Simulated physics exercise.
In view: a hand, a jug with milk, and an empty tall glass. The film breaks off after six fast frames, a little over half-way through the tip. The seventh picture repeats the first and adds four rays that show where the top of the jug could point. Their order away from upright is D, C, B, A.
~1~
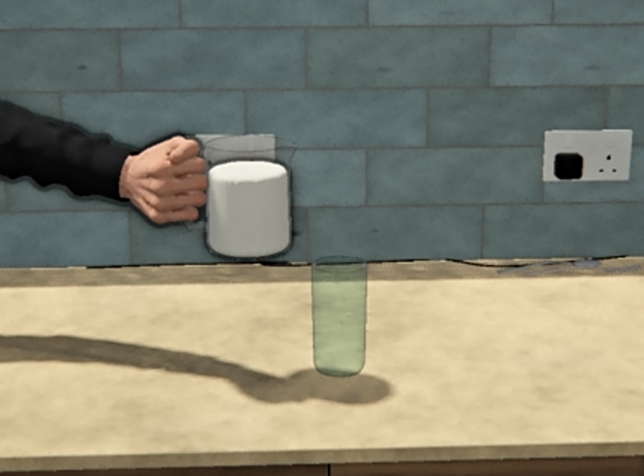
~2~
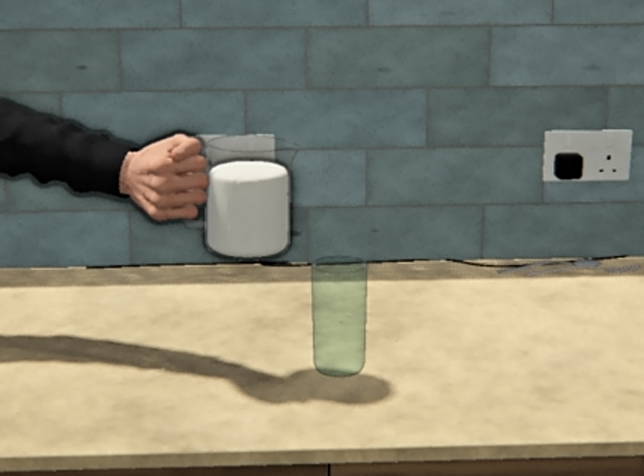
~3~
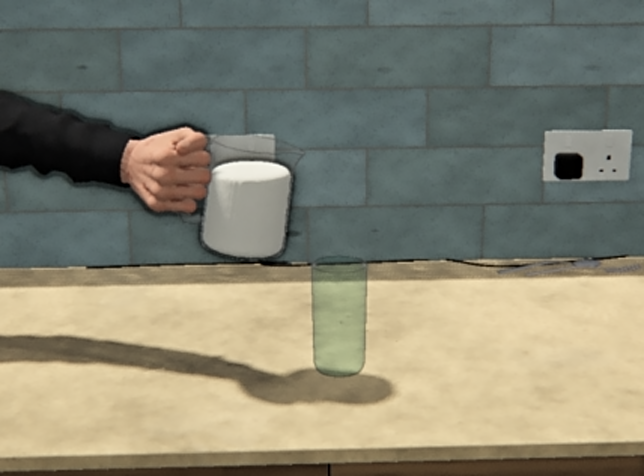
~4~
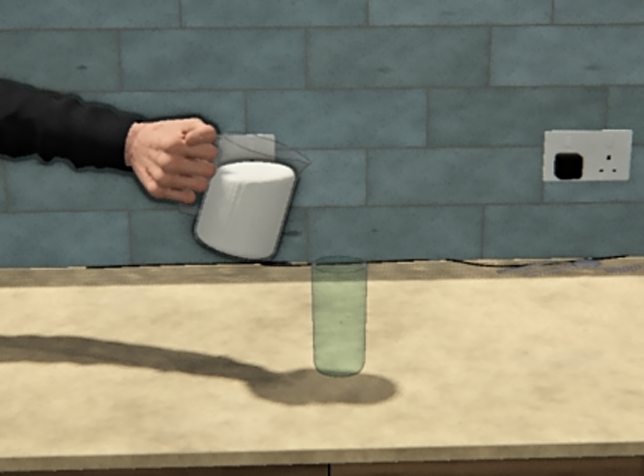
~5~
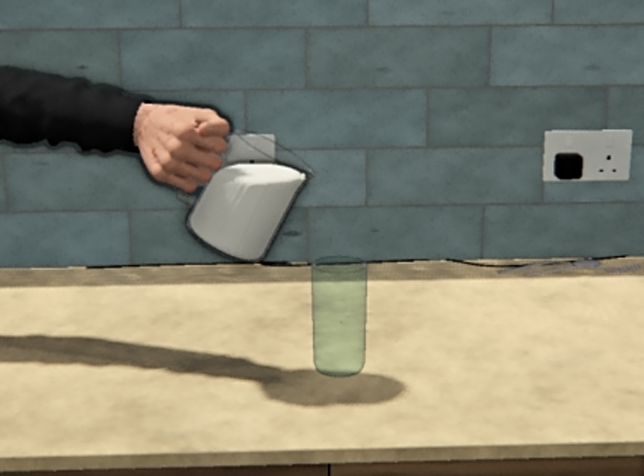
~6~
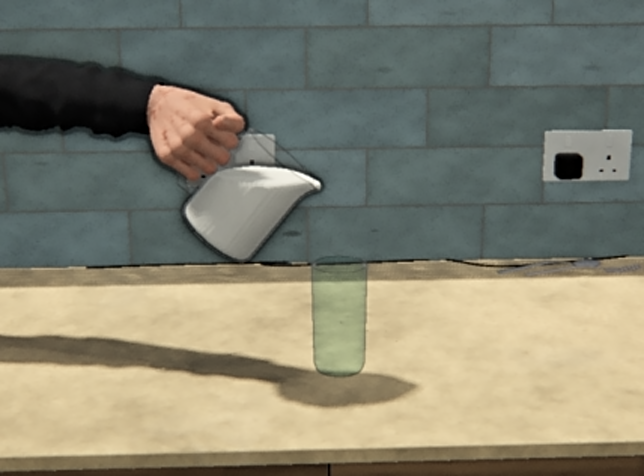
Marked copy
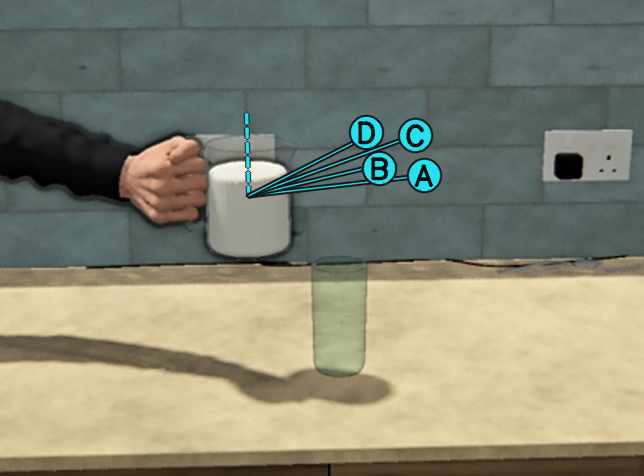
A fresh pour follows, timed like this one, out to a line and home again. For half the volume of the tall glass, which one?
Mark D does it best.
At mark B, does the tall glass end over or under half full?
Over.
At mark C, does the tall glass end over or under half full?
Over.
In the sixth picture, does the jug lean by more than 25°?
Yes.
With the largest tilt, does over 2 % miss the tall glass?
Yes.
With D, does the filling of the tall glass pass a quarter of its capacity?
Yes.
On the marked copy, A at (407, 177); B at (361, 169); C at (399, 140); D at (352, 143).
If A is chosen, the tall glass ends with about 95 % of what it can hold; 17 % of the milk is spilt.
If B is chosen, the tall glass ends with about 96 % of what it can hold; 4 % of the milk is spilt.
If C is chosen, the tall glass ends with about 72 % of what it can hold; 6 % of the milk is spilt.
If D is chosen, the tall glass ends with about 52 % of what it can hold; 4 % of the milk is spilt.
